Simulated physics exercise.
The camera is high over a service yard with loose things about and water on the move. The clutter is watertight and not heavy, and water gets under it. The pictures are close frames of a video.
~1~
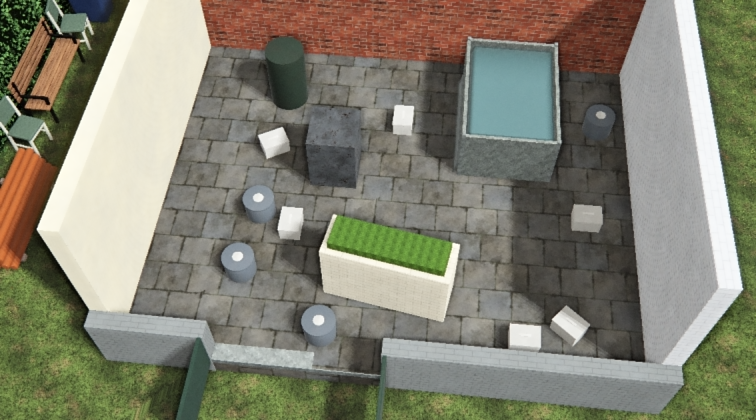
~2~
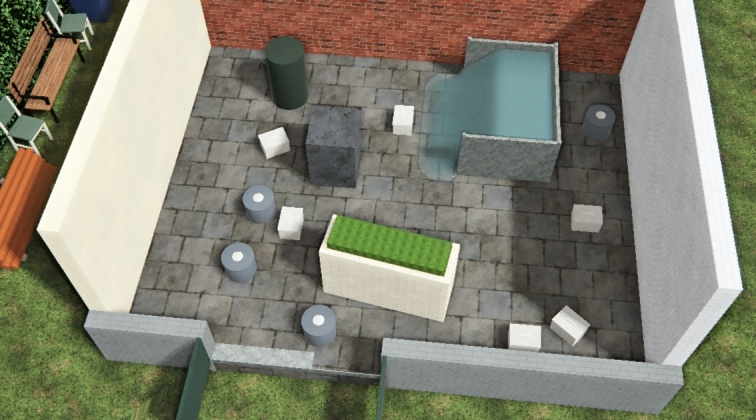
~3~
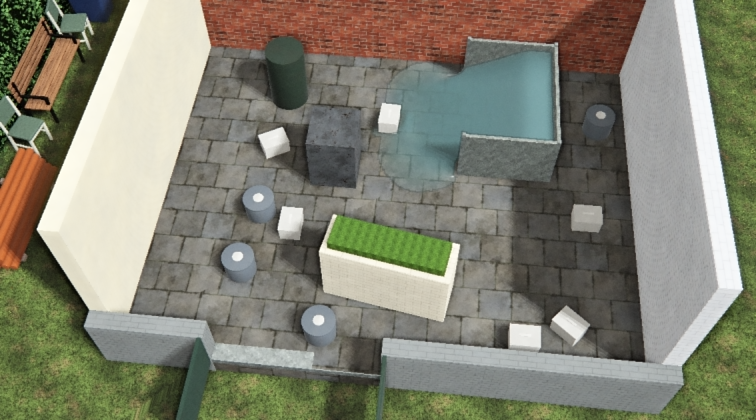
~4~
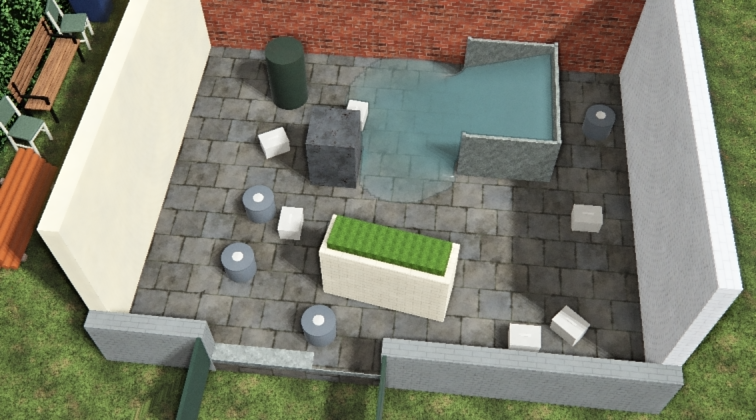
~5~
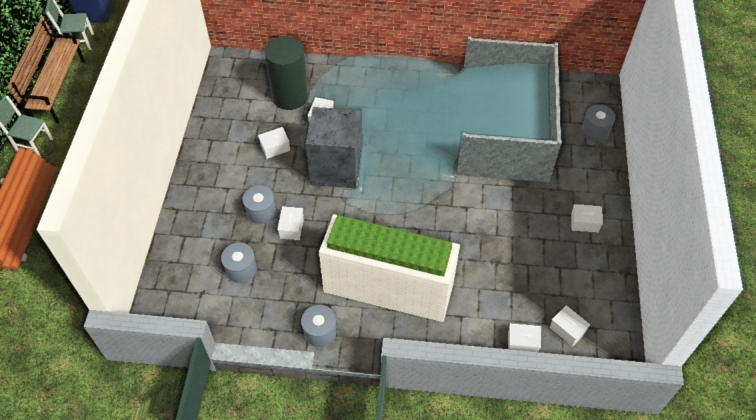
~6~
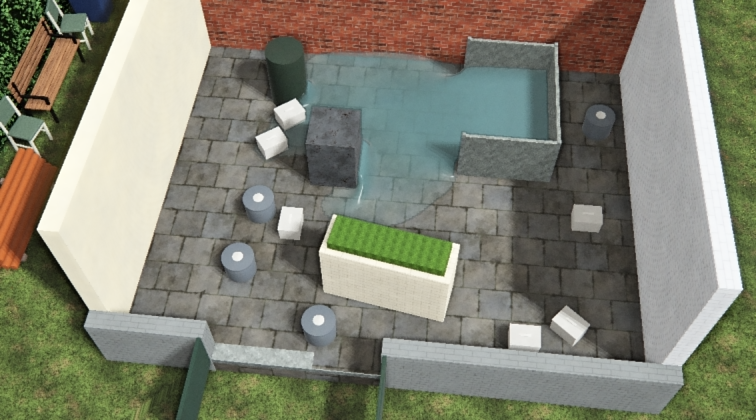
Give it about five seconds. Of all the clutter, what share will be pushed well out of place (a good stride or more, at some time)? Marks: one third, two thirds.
Share: From one to two thirds.
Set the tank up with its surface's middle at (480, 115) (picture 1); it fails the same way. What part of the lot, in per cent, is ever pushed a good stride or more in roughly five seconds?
Roughly 60 per cent.
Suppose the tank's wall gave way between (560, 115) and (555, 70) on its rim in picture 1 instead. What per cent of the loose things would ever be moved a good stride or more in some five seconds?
Some 50 per cent.
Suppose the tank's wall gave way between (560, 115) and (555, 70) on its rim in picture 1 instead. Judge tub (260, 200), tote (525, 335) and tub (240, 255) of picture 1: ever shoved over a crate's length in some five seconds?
As listed: Under that, swept aside, less than that.
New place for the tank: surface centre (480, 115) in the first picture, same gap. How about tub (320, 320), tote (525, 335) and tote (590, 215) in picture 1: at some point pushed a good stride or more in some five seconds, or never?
As listed: Yes, never so far, not that far.
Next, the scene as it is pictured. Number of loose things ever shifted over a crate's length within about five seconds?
It comes to 6.
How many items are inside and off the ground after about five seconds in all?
I count 4.
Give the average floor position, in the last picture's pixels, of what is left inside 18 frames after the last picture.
Near (377, 257).
A moment on, 2 of 10 are well off their spots; 1 afloat.
Next, 3 of 10 are well off their spots; 1 afloat.
Later, 4 of 10 are well off their spots; 5 afloat.
In the end, 6 of 10 are well off their spots, and 6 have been at some point; 4 afloat.
